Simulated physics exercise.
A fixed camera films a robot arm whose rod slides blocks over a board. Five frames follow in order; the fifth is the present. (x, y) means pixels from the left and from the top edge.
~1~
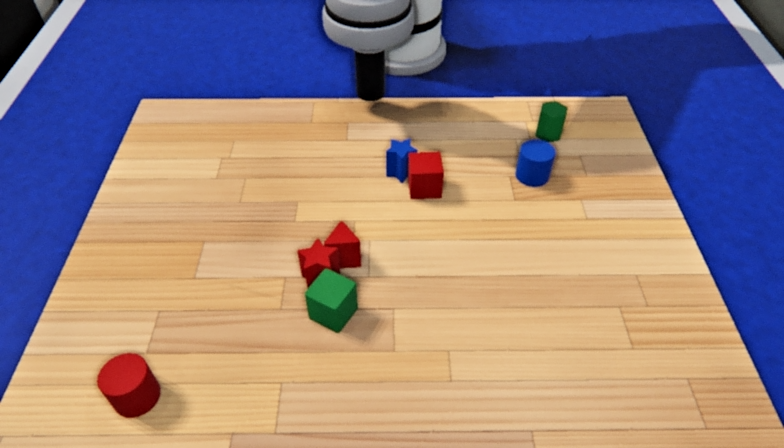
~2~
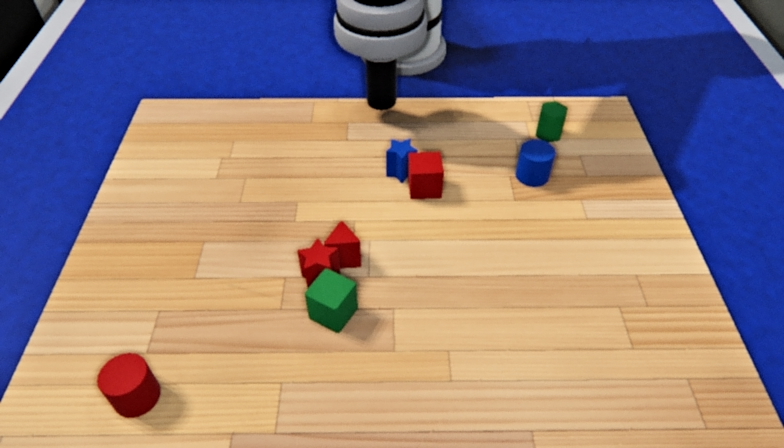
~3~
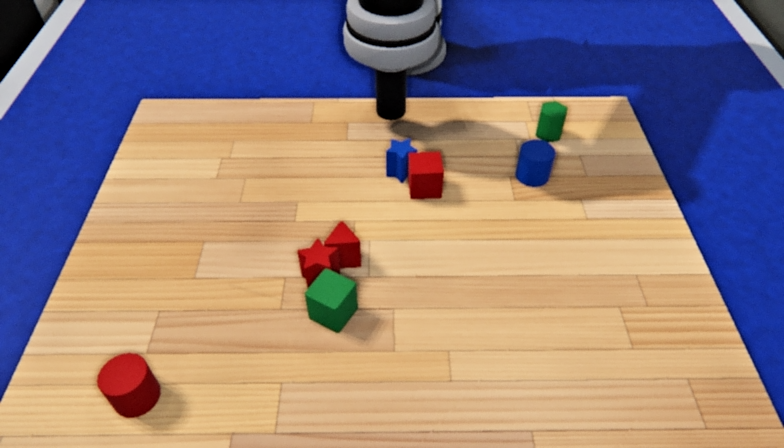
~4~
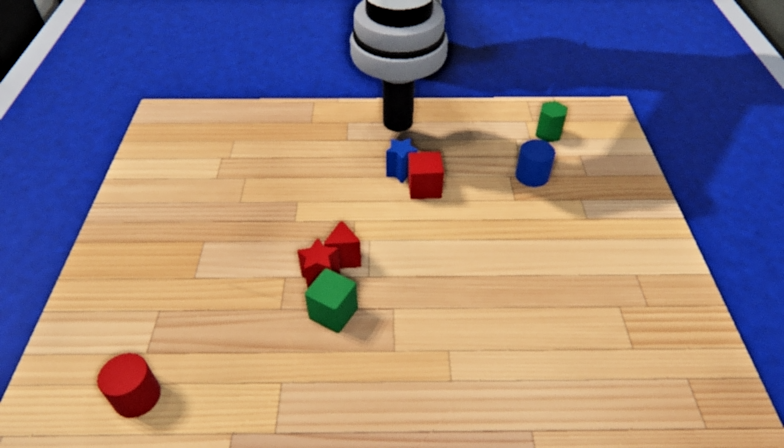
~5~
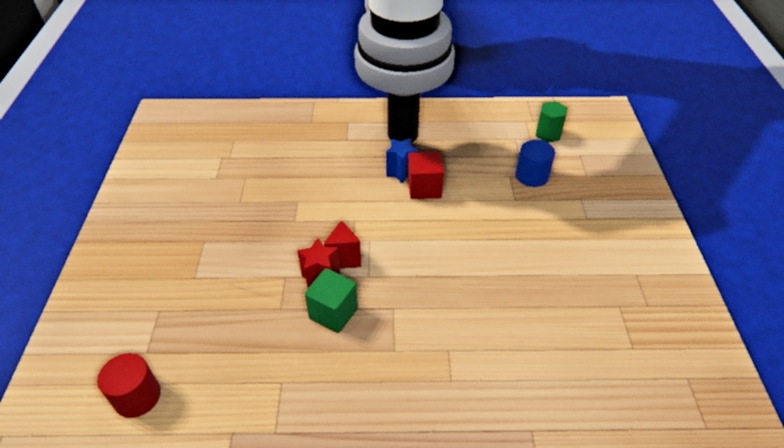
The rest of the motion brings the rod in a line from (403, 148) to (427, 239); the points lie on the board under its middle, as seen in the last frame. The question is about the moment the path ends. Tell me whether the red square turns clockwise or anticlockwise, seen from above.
Overhead view: Anti-clockwise.
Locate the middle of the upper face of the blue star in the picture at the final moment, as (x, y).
Somewhere near (389, 179).
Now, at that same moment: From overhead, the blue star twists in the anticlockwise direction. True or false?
False
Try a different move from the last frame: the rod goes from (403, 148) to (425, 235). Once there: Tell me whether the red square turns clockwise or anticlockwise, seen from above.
It makes a counterclockwise turn.
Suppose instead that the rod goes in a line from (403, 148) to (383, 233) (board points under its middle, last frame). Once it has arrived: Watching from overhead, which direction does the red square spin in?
Answer: Anticlockwise.
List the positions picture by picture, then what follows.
In the first frame, rod's lower end (371, 94); red triangle (342, 235); blue star (402, 147); red square (426, 162).
In the second frame, rod (382, 102); blocks still.
In the third frame, rod (391, 112); blocks still.
In the fourth frame, rod (398, 123); blocks still.
In the fifth frame, rod (403, 135); red triangle (342, 235); blue star (402, 147); red square (426, 162).
The first path, step by step. One third of the way, rod (411, 163); blue star (395, 165), turned 40° clockwise; red square (428, 173), turned 55° anticlockwise.
Two thirds of the way, rod (419, 193); blue star (389, 179), turned 90° clockwise; red square (442, 205), turned 65° anticlockwise.
At the end, rod (428, 226); red triangle still; blue star (389, 179), turned 95° clockwise; red square (464, 234), turned 100° anticlockwise.
